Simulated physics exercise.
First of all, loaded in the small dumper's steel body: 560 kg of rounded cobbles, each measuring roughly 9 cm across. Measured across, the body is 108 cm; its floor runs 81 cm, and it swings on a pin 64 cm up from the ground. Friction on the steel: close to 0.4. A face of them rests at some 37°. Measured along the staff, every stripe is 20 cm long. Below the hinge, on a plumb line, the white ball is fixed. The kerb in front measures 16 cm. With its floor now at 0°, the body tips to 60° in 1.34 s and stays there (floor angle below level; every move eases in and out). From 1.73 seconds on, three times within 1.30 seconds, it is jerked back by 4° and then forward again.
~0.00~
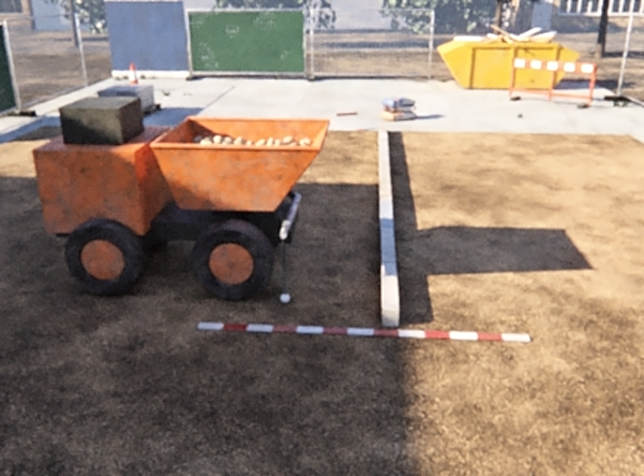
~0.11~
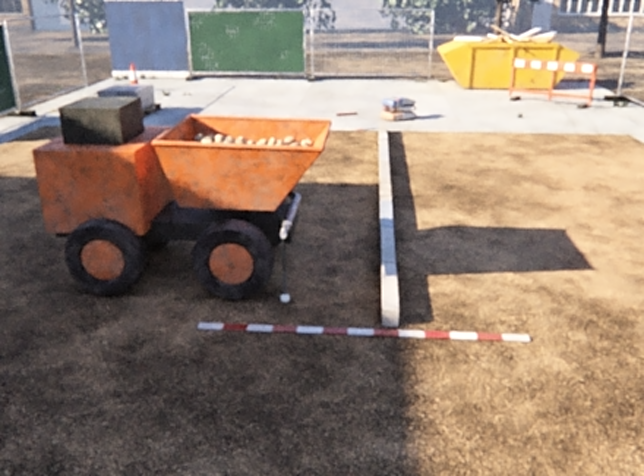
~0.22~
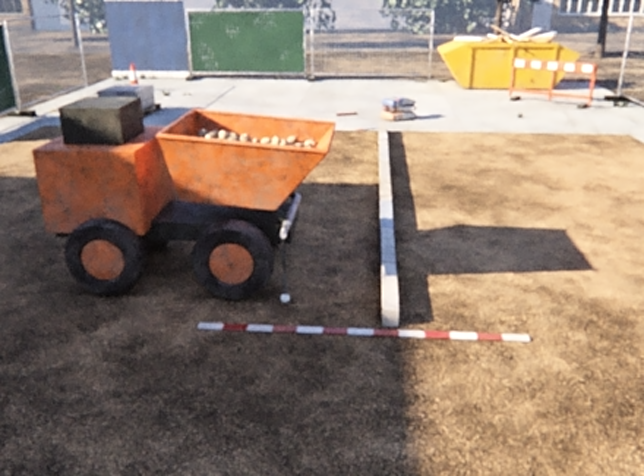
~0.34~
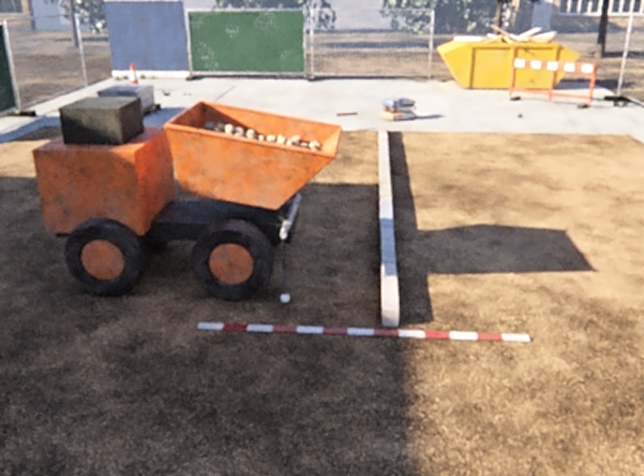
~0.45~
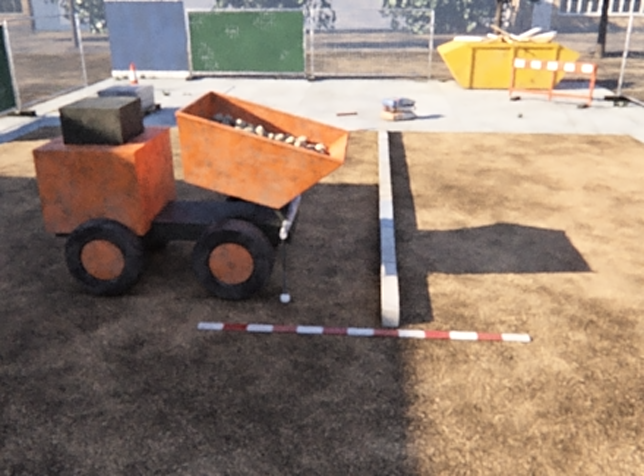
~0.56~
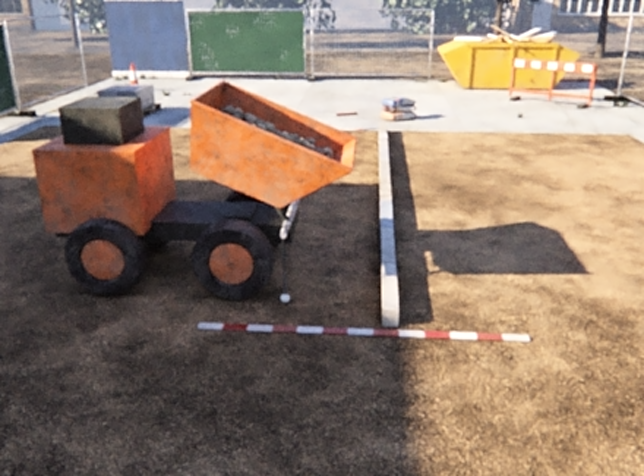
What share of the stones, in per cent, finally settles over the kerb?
50 %.
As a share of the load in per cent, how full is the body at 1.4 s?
Estimate: Approx. 100 %.
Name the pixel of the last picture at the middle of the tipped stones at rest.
Somewhere near pixel (421, 274).
After 1.0 s the floor is at 51°; 100 % in the body; the foremost stones are at (352, 191).
After 1.4 s the floor is at 60°; 99 % in the body, 1 % on this side of the kerb; the foremost stones are at (394, 203).
After 3.5 s the floor is at 60°; 52 % in the body, 5 % on this side of the kerb, 43 % over the kerb; the foremost stones are at (523, 274).
After 6.2 s the floor is at 60°; 40 % in the body, 9 % on this side of the kerb, 51 % over the kerb; the foremost stones are at (523, 274).
